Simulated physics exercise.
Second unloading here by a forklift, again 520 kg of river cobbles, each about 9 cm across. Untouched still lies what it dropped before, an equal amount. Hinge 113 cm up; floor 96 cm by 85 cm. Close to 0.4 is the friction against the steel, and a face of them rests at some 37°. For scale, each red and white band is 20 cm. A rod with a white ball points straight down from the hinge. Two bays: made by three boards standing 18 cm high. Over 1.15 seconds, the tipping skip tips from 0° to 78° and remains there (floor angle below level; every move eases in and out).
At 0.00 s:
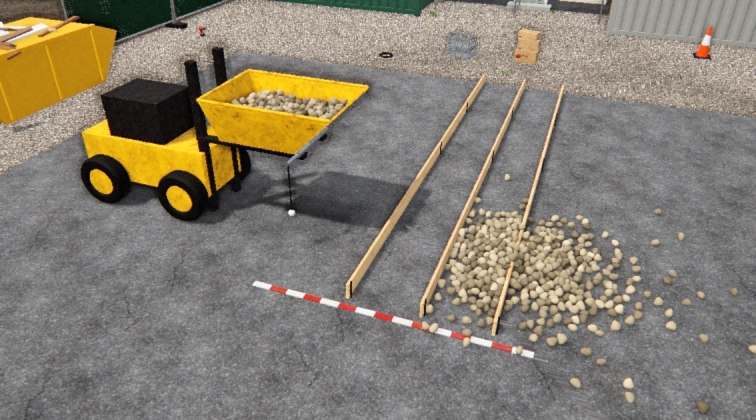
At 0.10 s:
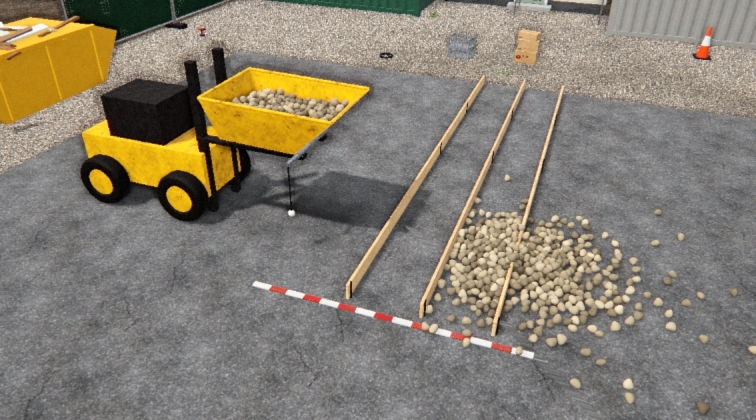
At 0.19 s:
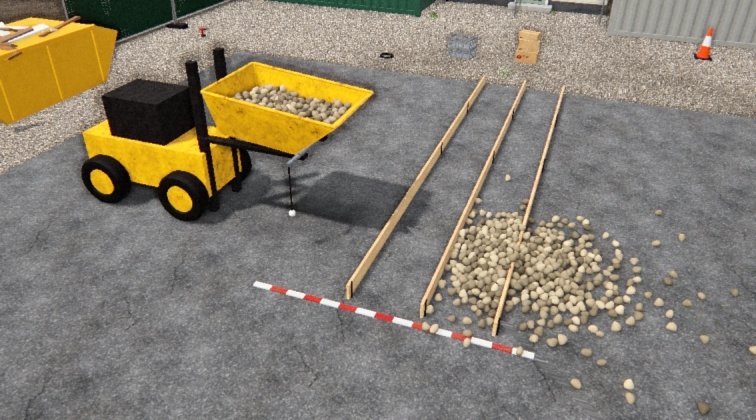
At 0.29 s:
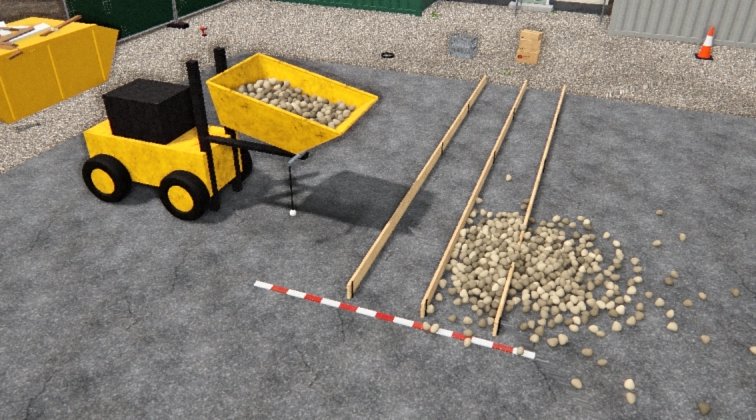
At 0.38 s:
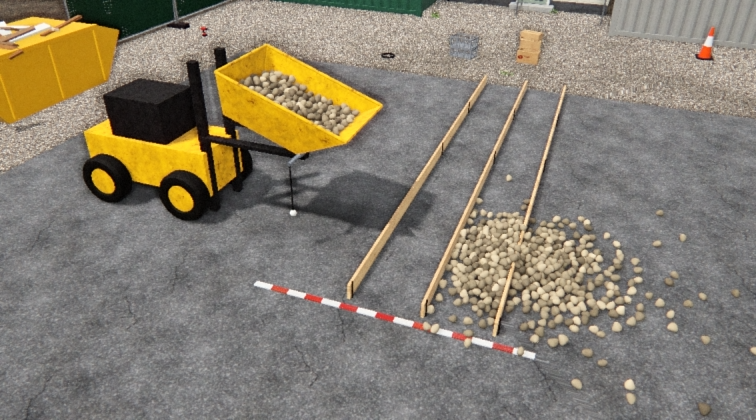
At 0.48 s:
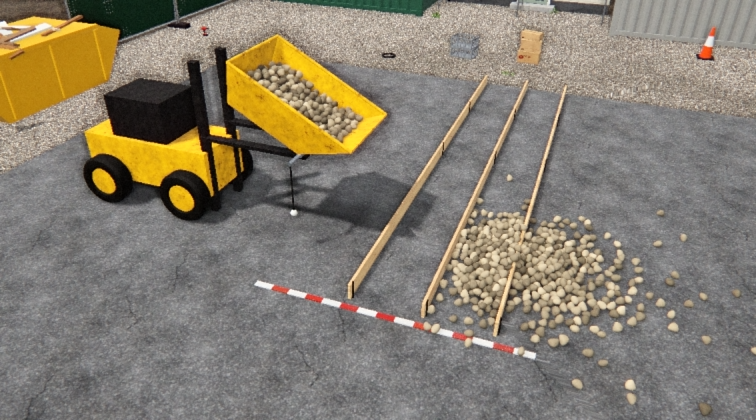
On a grey paved yard, a yellow forklift at left gradually tilts its raised skip of rounded stones down toward the right, the stones shifting inside, while three wooden boards and an earlier scattered heap of stones stay still.
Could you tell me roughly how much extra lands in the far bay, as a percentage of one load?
Roughly 4 per cent of a load more.
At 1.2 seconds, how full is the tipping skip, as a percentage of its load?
About 70 percent.
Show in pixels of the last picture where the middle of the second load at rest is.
Roughly at (418, 239) in the last picture.
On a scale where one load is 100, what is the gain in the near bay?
My estimate is about 90 per cent of a load.
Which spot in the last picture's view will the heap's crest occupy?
In the last view, close to (405, 222).
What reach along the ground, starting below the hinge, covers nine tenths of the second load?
Distance: Roughly 170 cm.
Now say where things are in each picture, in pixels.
The first picture shows lip at (330, 122), floor tilted 0°, highest stones at (314, 105). The earlier load is highest near (505, 248), 24 cm above ground level, 51 % in the far bay, 48 % past the last board.
The second picture shows lip at (331, 123), floor tilted 2°, highest stones at (294, 103); the stones move at 0.3 m/s on average.
In the third picture, the tipping skip is at 6°, its lip at (336, 128); the top of the load is at (272, 95); the stones move at 0.5 m/s on average.
In the fourth picture, the tipping skip is at 12°, its lip at (341, 134); the top of the load is at (260, 86); the stones move at 0.7 m/s on average.
In the fifth picture, the tipping skip is at 20°, its lip at (346, 143); the top of the load is at (263, 79); the stones move at 0.8 m/s on average.
The sixth picture shows lip at (351, 153), floor tilted 29°, highest stones at (268, 71); the stones move at 0.9 m/s on average.
After 0.9 s the floor is at 66°; in per cent of one load, 100 in the tipping skip, 51 in the far bay, 48 past the last board; the foremost stones are at (706, 308).
After 1.2 s the floor is at 78°; in per cent of one load, 71 in the tipping skip, 15 short of the bays, 14 in the near bay, 51 in the far bay, 48 past the last board; the foremost stones are at (706, 308).
After 1.6 s the floor is at 78°; in per cent of one load, 16 in the tipping skip, 11 short of the bays, 73 in the near bay, 51 in the far bay, 48 past the last board; the foremost stones are at (706, 308).
After 4.2 s the floor is at 78°; in per cent of one load, 0 in the tipping skip, 8 short of the bays, 88 in the near bay, 55 in the far bay, 48 past the last board; the foremost stones are at (706, 308). Net gain in the far bay, 4.
